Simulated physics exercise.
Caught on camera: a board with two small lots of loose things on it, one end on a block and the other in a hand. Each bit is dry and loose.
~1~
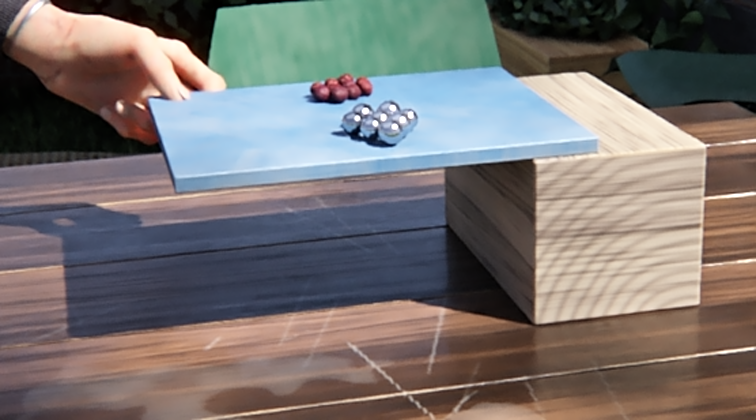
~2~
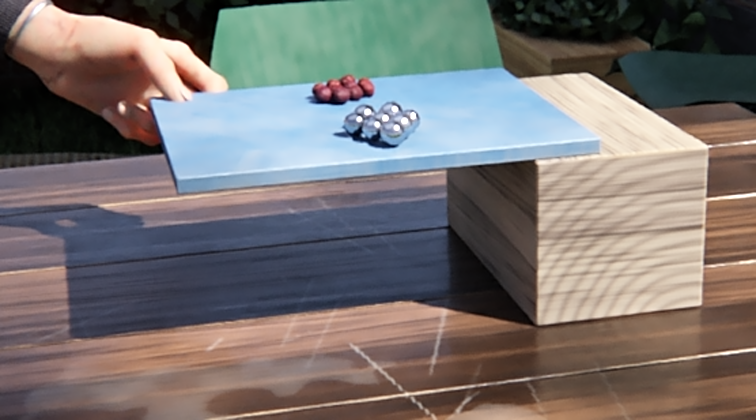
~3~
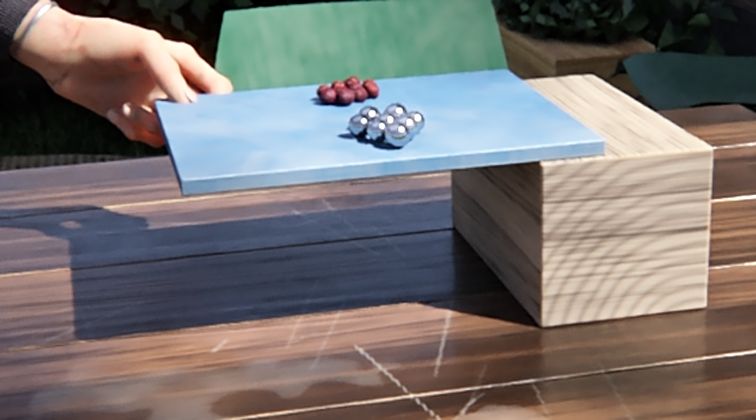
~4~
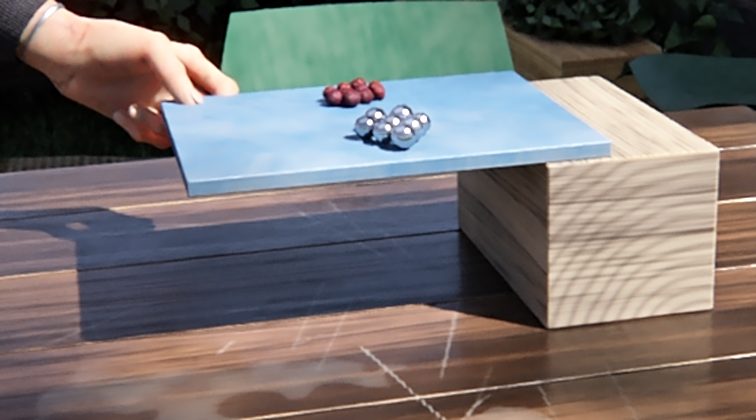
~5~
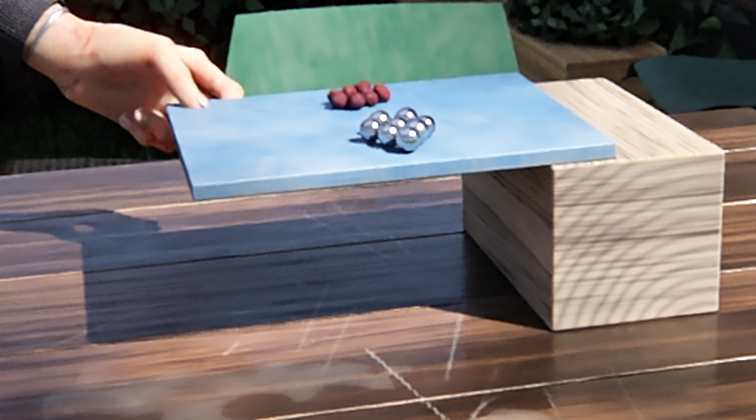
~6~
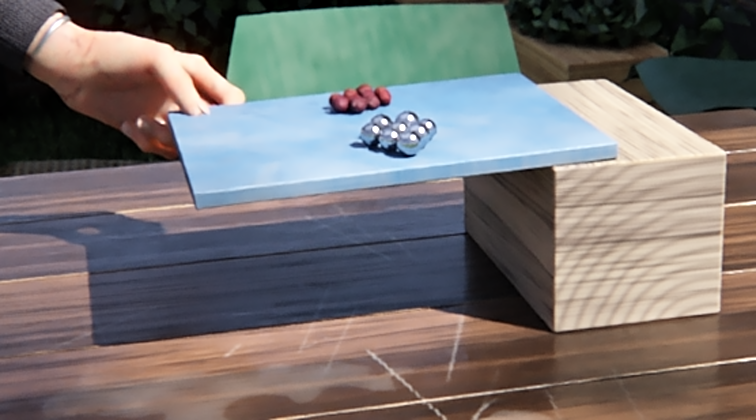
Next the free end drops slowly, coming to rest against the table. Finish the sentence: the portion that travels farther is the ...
The portion that travels farther is the front one.
Then, 0.50 s later than the last frame, board sloping at 13°; near portion every one still on the board; far portion every one still on the board.
Then, 1.04 s later than the last frame, board sloping at 26°; near portion mostly up to a board's length out; far portion mostly at the foot of the board.
Then, 1.68 s later than the last frame, board resting at 30°; near portion mostly more than two board lengths out; far portion mostly less than half a board's length out.
When it is over, board resting at 30°; near portion mostly more than two board lengths out, roughly half gone off the table; far portion mostly less than half a board's length out; the near portion has gone farther.
